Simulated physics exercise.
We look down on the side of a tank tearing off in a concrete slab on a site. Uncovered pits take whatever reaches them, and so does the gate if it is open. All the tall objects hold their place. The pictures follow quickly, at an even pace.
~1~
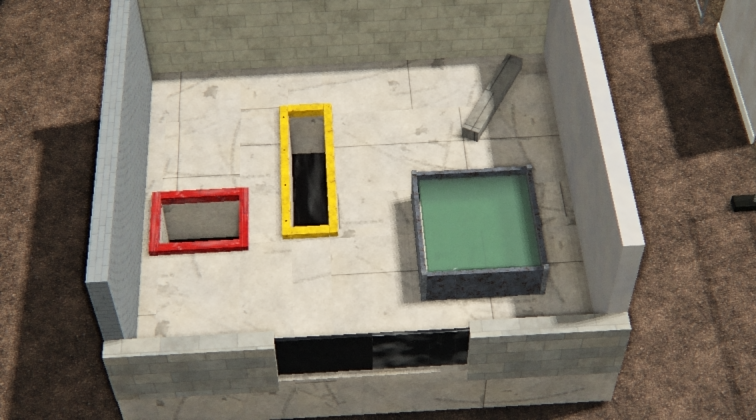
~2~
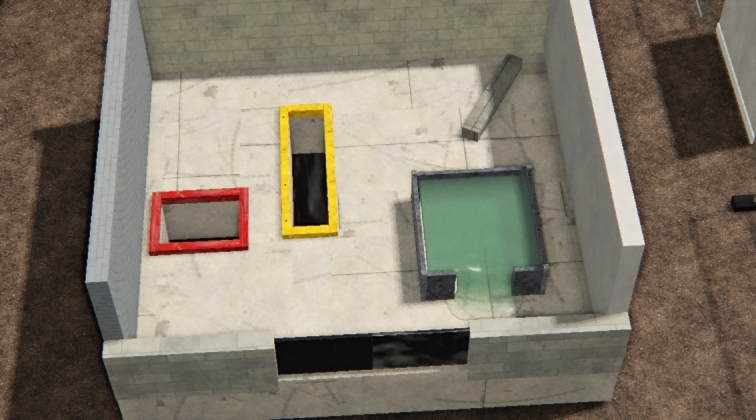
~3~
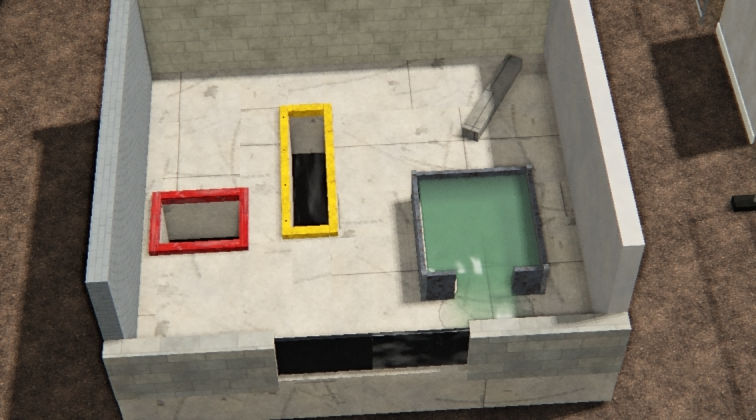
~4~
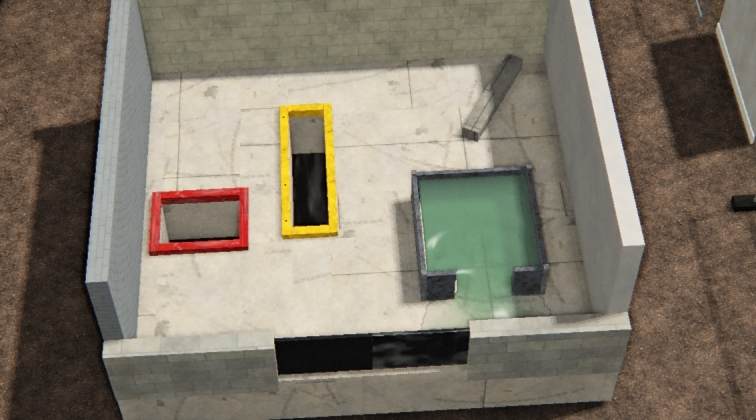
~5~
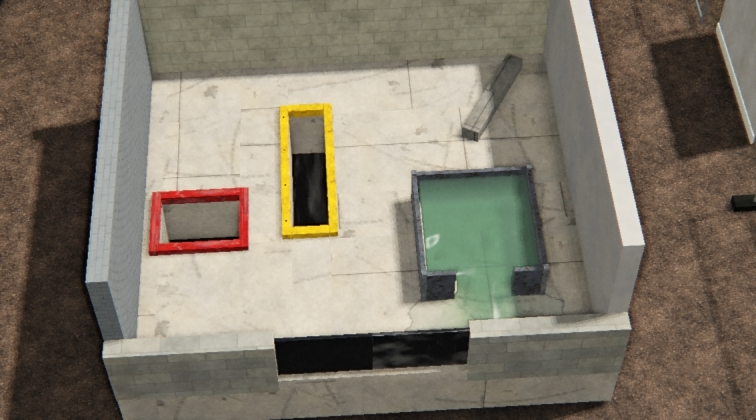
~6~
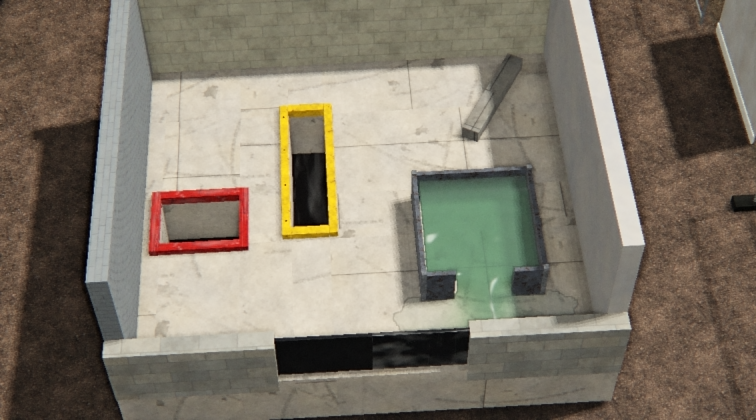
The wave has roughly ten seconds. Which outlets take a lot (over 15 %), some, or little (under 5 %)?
In the end: The gate takes under 5 %; the yellow pit takes under 5 %; the red pit takes under 5 %.
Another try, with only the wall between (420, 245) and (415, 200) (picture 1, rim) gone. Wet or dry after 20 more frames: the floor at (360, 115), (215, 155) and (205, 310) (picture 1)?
In that order: Awash, no water, flooded.
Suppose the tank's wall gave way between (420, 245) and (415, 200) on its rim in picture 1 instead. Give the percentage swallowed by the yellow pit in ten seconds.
In per cent: Yellow 8.
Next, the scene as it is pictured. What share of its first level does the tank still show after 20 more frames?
Close to 40 %.
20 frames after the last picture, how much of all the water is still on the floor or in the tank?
Roughly 100 per cent.
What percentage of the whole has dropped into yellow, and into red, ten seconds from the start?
Roughly 0 per cent, then 0 per cent.
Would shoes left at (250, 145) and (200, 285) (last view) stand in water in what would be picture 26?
In that order: No water, under water.
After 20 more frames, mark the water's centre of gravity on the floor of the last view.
Close to (441, 266).
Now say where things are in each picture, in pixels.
Still water in the open tank at (478, 223), in the first picture.
The front is at (512, 309), out from the gap at (483, 287), in the second picture.
The front is at a hidden place, out from the gap at (483, 288), in the third picture.
The front is at a hidden place, out from the gap at (483, 287), in the fourth picture.
The front is at a hidden place, out from the gap at (483, 287), in the fifth picture.
The front is at a hidden place, out from the gap at (483, 287), in the sixth picture.
A moment on, water covers 15 % of the floor; the gate 0 %, the yellow pit 0 %, the red pit 0 %.
Next, water covers 30 % of the floor; the gate 0 %, the yellow pit 0 %, the red pit 0 %.
Then, water covers 45 % of the floor; the gate 0 %, the yellow pit 0 %, the red pit 0 %.
Later, water covers 50 % of the floor; the gate 0 %, the yellow pit 0 %, the red pit 0 %.
In the end, water covers 80 % of the floor; the gate 0 %, the yellow pit 0 %, the red pit 0 %.
